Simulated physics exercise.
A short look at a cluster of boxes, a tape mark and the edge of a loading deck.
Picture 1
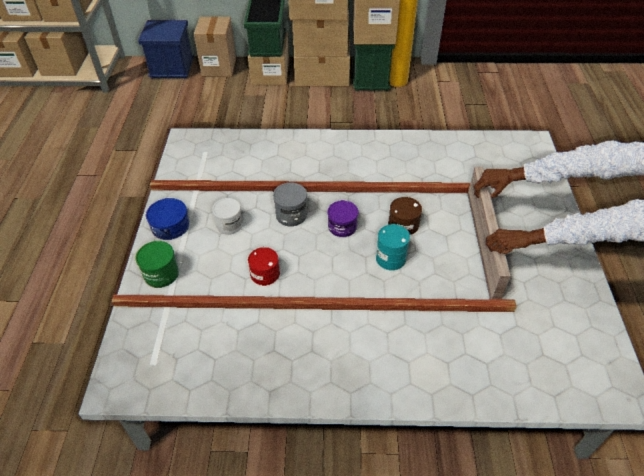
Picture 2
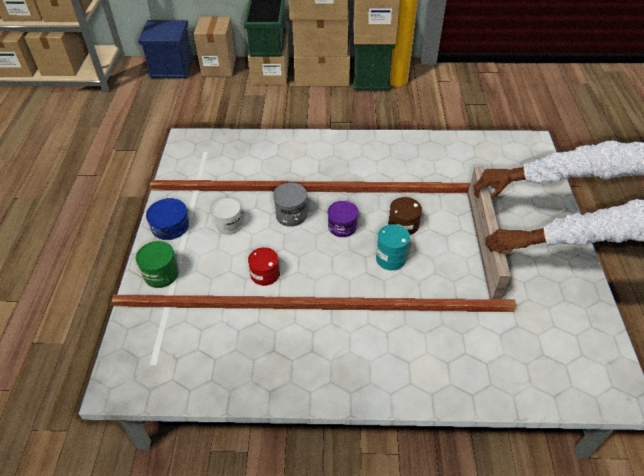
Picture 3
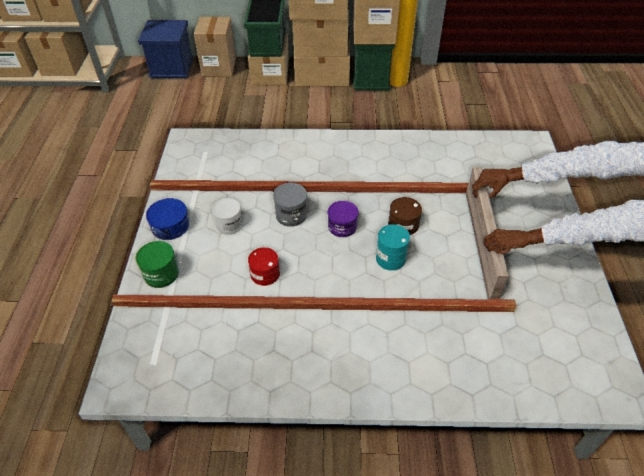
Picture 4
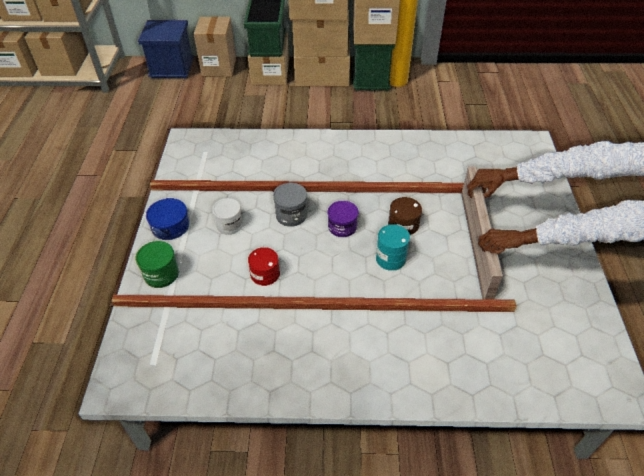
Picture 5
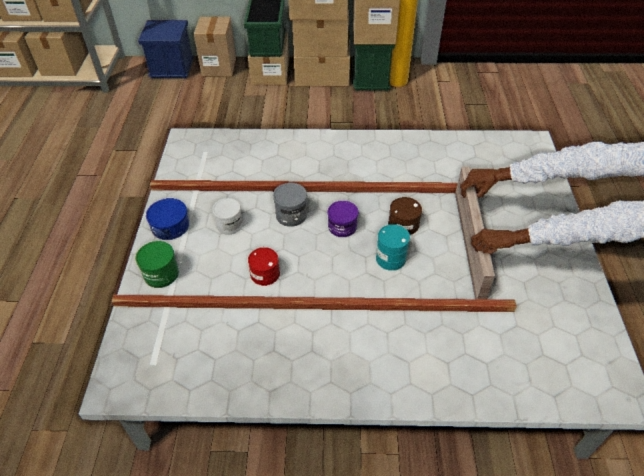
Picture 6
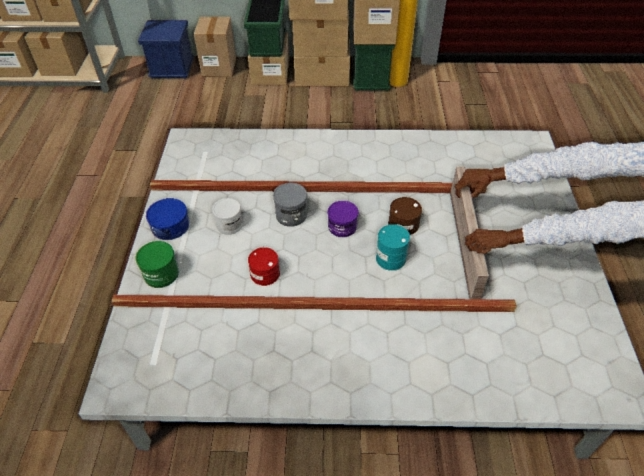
Wooden plank held by two hands sliding slightly left between red-brown rails on a tiled table, toward colourful cans sitting still.
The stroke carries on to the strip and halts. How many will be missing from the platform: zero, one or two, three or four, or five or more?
As it turns out, the number that fall off is one or two.
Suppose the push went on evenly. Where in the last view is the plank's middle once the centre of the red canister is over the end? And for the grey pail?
Its middle is around (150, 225) and around (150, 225).
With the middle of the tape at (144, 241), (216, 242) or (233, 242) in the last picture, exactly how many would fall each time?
In that order 8, 0 and 0.
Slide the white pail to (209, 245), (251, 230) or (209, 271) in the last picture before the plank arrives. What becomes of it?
In turn it remains up; drops off; survives.
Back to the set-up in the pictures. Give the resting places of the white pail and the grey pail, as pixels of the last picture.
Near (148, 209) and (174, 196).
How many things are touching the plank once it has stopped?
The number is 4.
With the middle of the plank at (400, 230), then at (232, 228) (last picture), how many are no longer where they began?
The counts are 2 and 7.
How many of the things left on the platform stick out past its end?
The number is 3.
A little later, none off yet; blue pail at rest near (168, 219); green pail at rest near (158, 265); white pail at rest near (228, 217).
When it is over, the number that fall off is one or two; down, blue pail.
